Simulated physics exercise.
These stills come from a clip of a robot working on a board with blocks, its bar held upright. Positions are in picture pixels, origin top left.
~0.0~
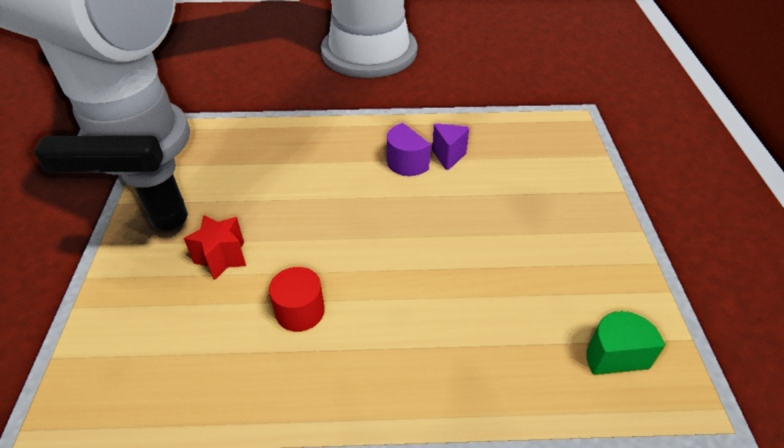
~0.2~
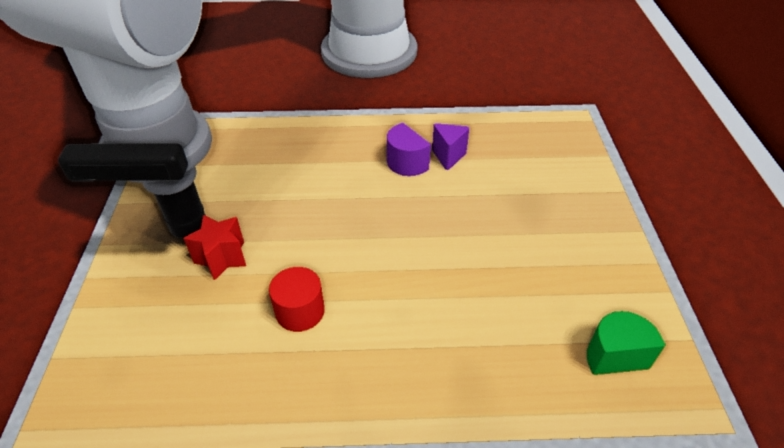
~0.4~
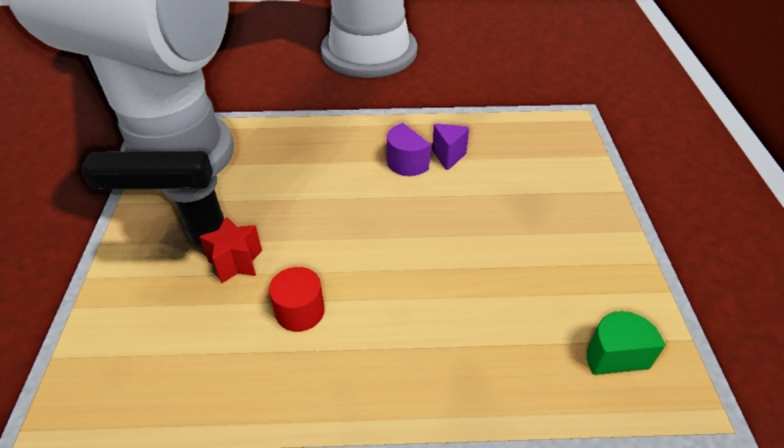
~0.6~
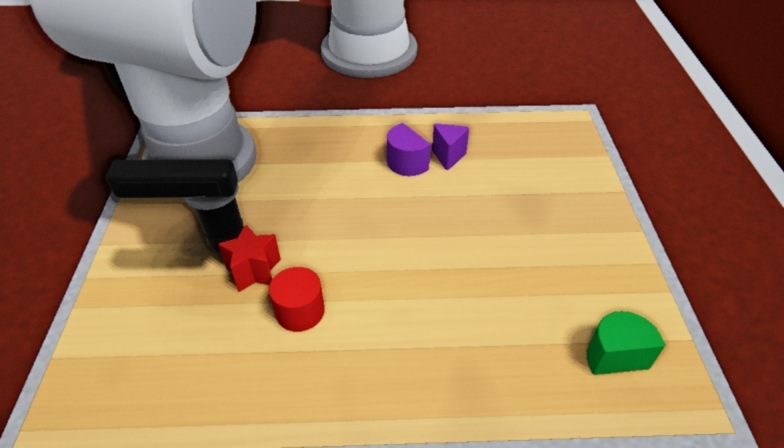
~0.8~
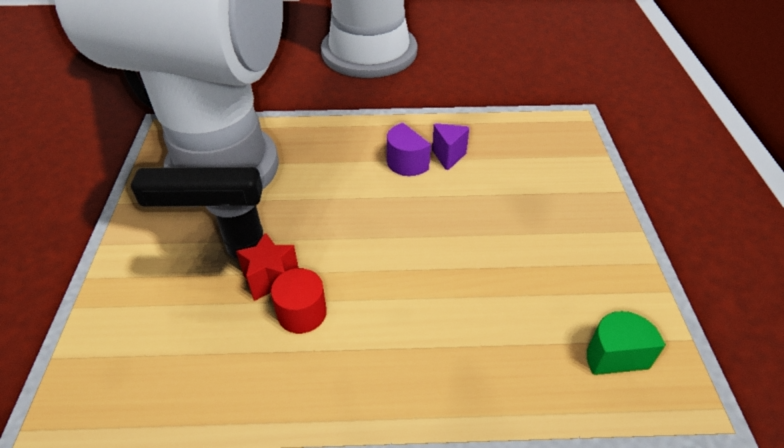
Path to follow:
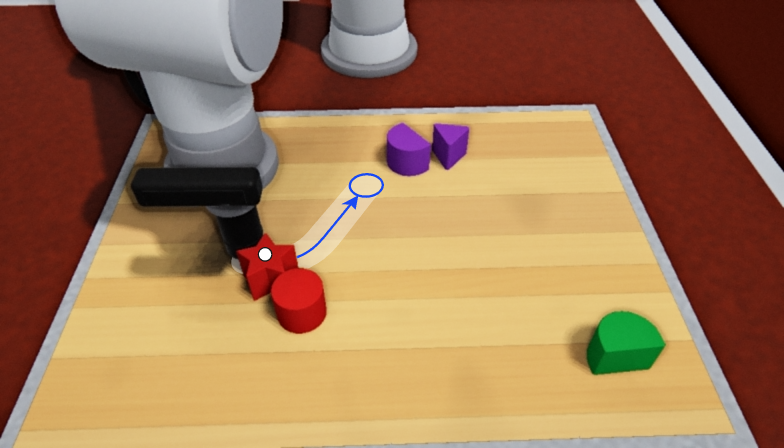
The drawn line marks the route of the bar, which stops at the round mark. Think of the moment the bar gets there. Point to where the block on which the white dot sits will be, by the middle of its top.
So, by the moment the path ends, you'll find the top centre of the block on which the white dot sits at (297, 260).
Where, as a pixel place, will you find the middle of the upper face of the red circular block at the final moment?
If I read the scene right, the answer is (312, 303).
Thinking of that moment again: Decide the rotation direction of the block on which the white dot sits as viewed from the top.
Viewed from above: Clockwise.
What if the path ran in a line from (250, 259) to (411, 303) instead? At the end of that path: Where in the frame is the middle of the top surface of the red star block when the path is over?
The middle of the upper face of the red star block will lie at about (375, 303) in the picture.
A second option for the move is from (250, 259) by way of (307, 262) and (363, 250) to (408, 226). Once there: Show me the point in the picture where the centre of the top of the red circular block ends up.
I'd expect the centre of its top face to be at (317, 311).
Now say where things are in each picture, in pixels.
In the first frame, bar's lower end (170, 219); red star block (213, 232); red circular block (295, 286); purple half-round block (406, 138).
In the second frame, bar (189, 226); blocks still.
In the third frame, bar (208, 233); red star block (228, 237).
In the fourth frame, bar (227, 240); red star block (247, 245).
In the fifth frame, bar (247, 247); red star block (265, 254); red circular block (297, 288); purple half-round block (406, 138).
Drawn move, from (250, 259) through (306, 253) and (340, 218) to (366, 185); the dot is on the red star block.
The first path, step by step. One third of the way, bar (305, 239); red star block (297, 260), turned 30° clockwise; red circular block (312, 303).
Two thirds of the way, bar (339, 204); red star block (297, 260), turned 30° clockwise; red circular block (312, 303).
At the end, bar (366, 172); red star block (297, 260), turned 30° clockwise; red circular block (312, 303); purple half-round block still.
